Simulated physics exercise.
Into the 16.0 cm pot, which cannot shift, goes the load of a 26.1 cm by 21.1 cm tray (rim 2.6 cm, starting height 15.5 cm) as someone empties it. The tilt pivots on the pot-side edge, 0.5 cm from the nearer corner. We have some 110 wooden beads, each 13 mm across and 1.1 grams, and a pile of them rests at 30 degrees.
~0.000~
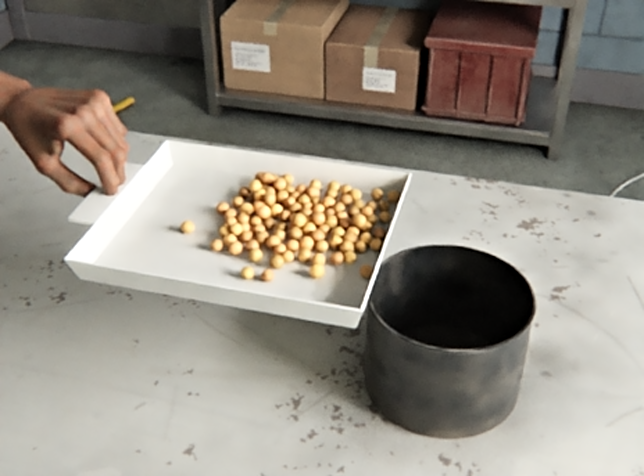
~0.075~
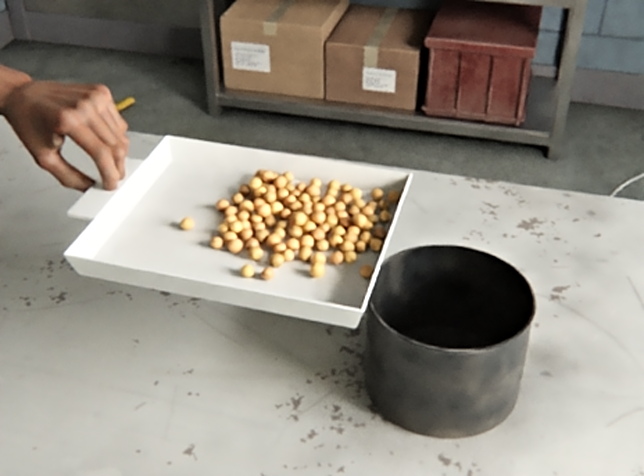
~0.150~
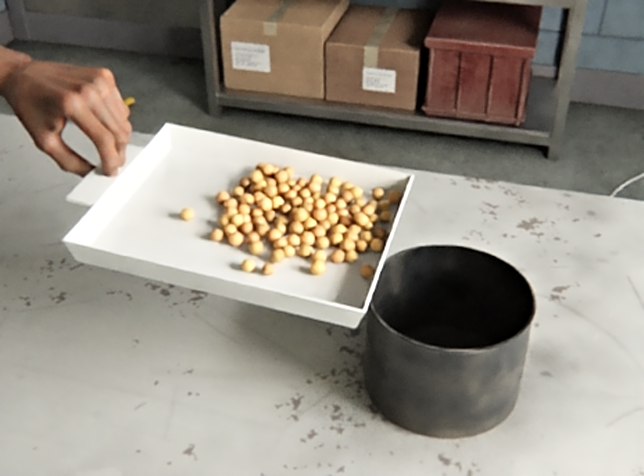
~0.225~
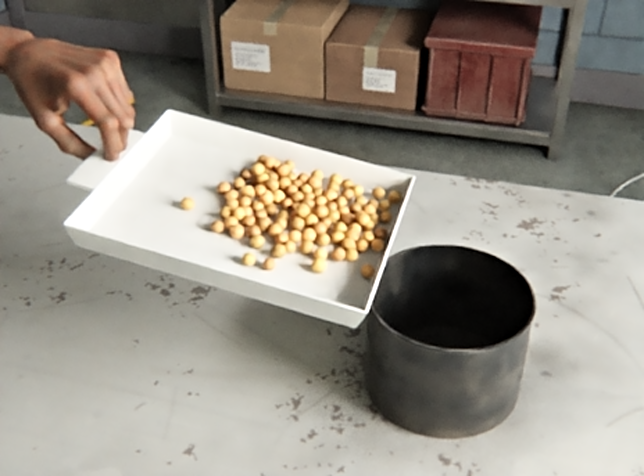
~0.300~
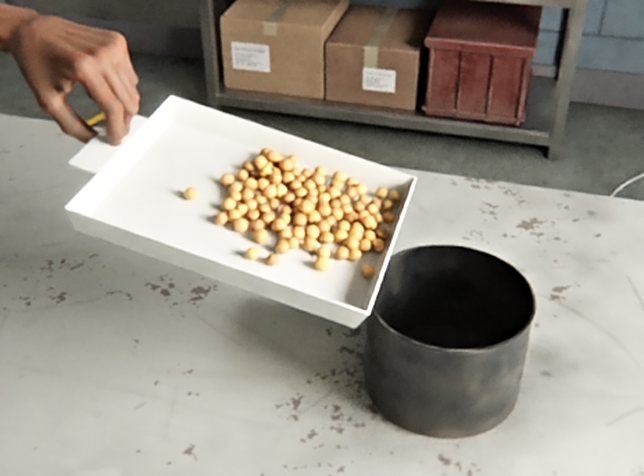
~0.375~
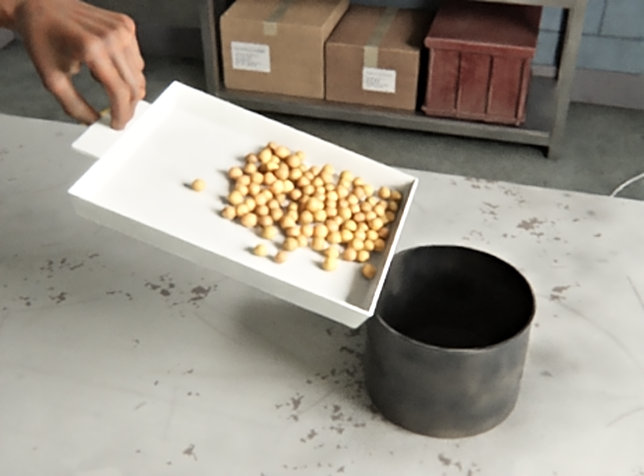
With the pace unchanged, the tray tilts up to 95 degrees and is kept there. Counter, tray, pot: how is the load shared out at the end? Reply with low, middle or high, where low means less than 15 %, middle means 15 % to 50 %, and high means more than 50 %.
My answer: Counter - middle; tray - low; pot - high.
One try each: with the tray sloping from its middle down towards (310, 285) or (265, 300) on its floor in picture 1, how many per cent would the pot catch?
Estimate: Some 0 % and some 0 % respectively.
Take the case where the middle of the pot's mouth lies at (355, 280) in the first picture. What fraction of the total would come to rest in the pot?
Share in pot at that spot: Some 40 in a hundred.
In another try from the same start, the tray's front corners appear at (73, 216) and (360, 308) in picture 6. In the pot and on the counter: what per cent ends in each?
That works out as pot 10 and counter 90.
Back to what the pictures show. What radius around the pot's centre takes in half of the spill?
That comes to near 16 cm.
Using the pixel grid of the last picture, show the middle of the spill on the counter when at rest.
You'll find it at about pixel (469, 317).
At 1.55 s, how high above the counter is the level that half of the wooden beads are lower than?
The halfway line is at about 18 cm.
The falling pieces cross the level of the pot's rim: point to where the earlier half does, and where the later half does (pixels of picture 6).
Around (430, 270), then around (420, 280).
After 1.08 s, tilt 53 degrees; the tray holds 100 %, the pot 0 %.
After 1.55 s, tilt 78 degrees; the tray holds 100 %, the pot 0 %.
Then, at 2.09 s, tilt 95 degrees; the tray holds 0 %, the pot 70 %.
At rest (2.8 s), counter 30 %, tray 0 %, pot 70 %.
